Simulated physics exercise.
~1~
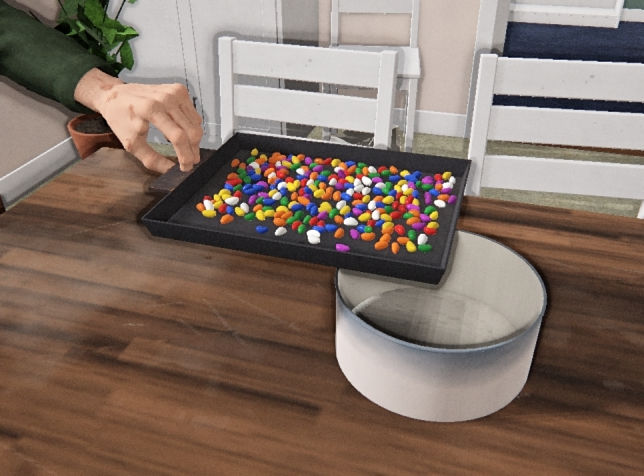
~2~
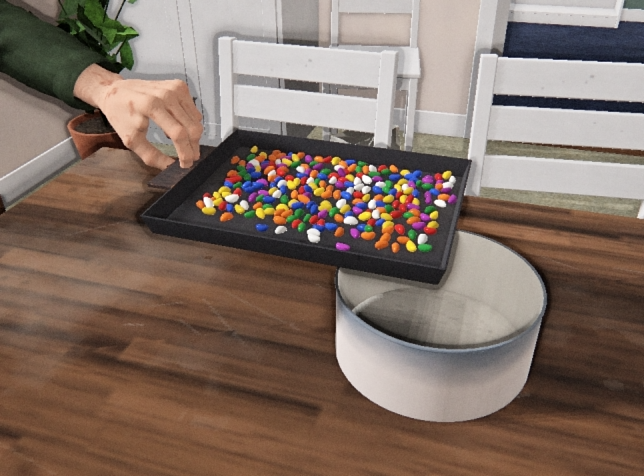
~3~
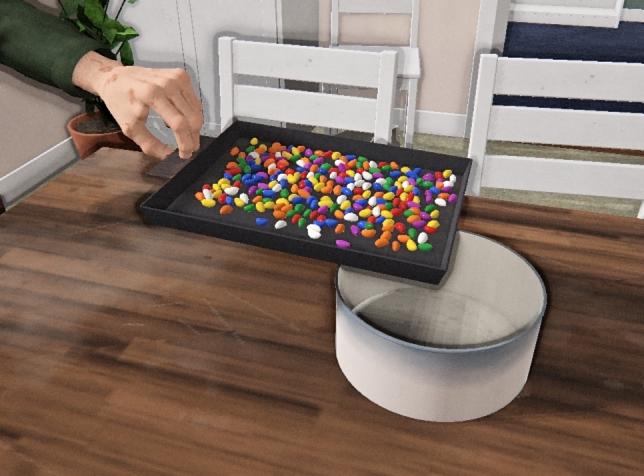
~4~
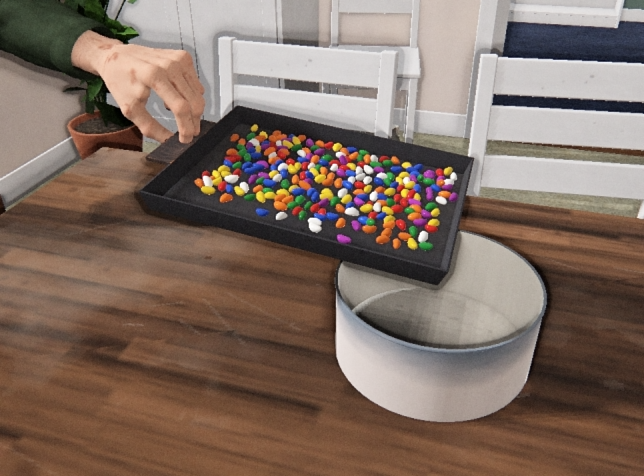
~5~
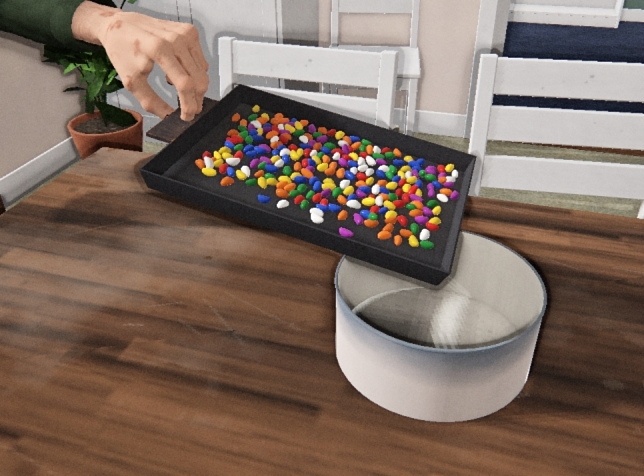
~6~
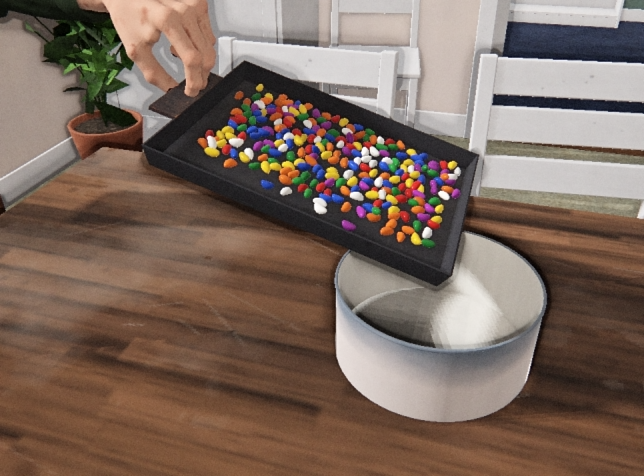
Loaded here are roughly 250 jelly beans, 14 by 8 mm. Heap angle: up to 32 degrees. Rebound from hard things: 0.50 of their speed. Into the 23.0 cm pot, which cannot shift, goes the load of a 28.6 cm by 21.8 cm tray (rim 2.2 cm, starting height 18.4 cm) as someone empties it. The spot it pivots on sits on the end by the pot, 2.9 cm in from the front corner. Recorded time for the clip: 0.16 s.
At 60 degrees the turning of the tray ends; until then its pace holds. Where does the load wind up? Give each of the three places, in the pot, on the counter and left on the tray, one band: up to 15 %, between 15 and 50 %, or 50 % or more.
Pot: Between 15 and 50 %; counter: Between 15 and 50 %; tray: Between 15 and 50 %.
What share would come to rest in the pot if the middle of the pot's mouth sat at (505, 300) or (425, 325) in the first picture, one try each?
50 % and 40 %.
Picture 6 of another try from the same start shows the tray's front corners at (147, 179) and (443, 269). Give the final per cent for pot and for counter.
That works out as pot 10 and counter 60.
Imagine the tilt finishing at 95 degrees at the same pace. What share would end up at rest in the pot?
In that case, near 35 percent.
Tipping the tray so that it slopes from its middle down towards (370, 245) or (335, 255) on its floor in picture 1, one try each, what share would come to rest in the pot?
Estimate: Some 0 % and some 0 % respectively.
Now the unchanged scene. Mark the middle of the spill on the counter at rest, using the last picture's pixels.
Middle of the spill at rest: Roughly (617, 469).
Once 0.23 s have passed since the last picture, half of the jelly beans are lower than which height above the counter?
Roughly 28 cm.
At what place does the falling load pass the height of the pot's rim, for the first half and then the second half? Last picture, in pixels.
At about (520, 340), then at (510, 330).
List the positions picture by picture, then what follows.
Tray tilt 0 degrees, front corners at (150, 217) and (439, 264); middle of the pieces at (327, 196); pot at (438, 279), in the first frame.
Tray tilt 1 degrees, front corners at (149, 214) and (440, 264); middle of the pieces at (327, 195), in the second frame.
Tray tilt 3 degrees, front corners at (149, 204) and (441, 265); middle of the pieces at (328, 190), in the third frame.
Tray tilt 7 degrees, front corners at (148, 190) and (442, 266), lowest corner right front; middle of the pieces at (329, 182), in the fourth frame.
Tray tilt 12 degrees, front corners at (148, 168) and (444, 267), lowest corner right front; middle of the pieces at (331, 172), in the fifth frame.
Tray tilt 17 degrees, front corners at (151, 144) and (446, 269), lowest corner right front; middle of the pieces at (334, 160); pot at (438, 279), in the sixth frame.
Then, 0.14 s after the last picture, tilt 42 degrees; the tray holds 100 %, the pot 0 %.
Then, 0.23 s after the last picture, tilt 56 degrees; the tray holds 100 %, the pot 0 %.
Then, 0.45 s after the last picture, tilt 60 degrees; the tray holds 65 %, the pot 0 %.
In the end, pot 20 %, counter 35 %, tray 40 %.
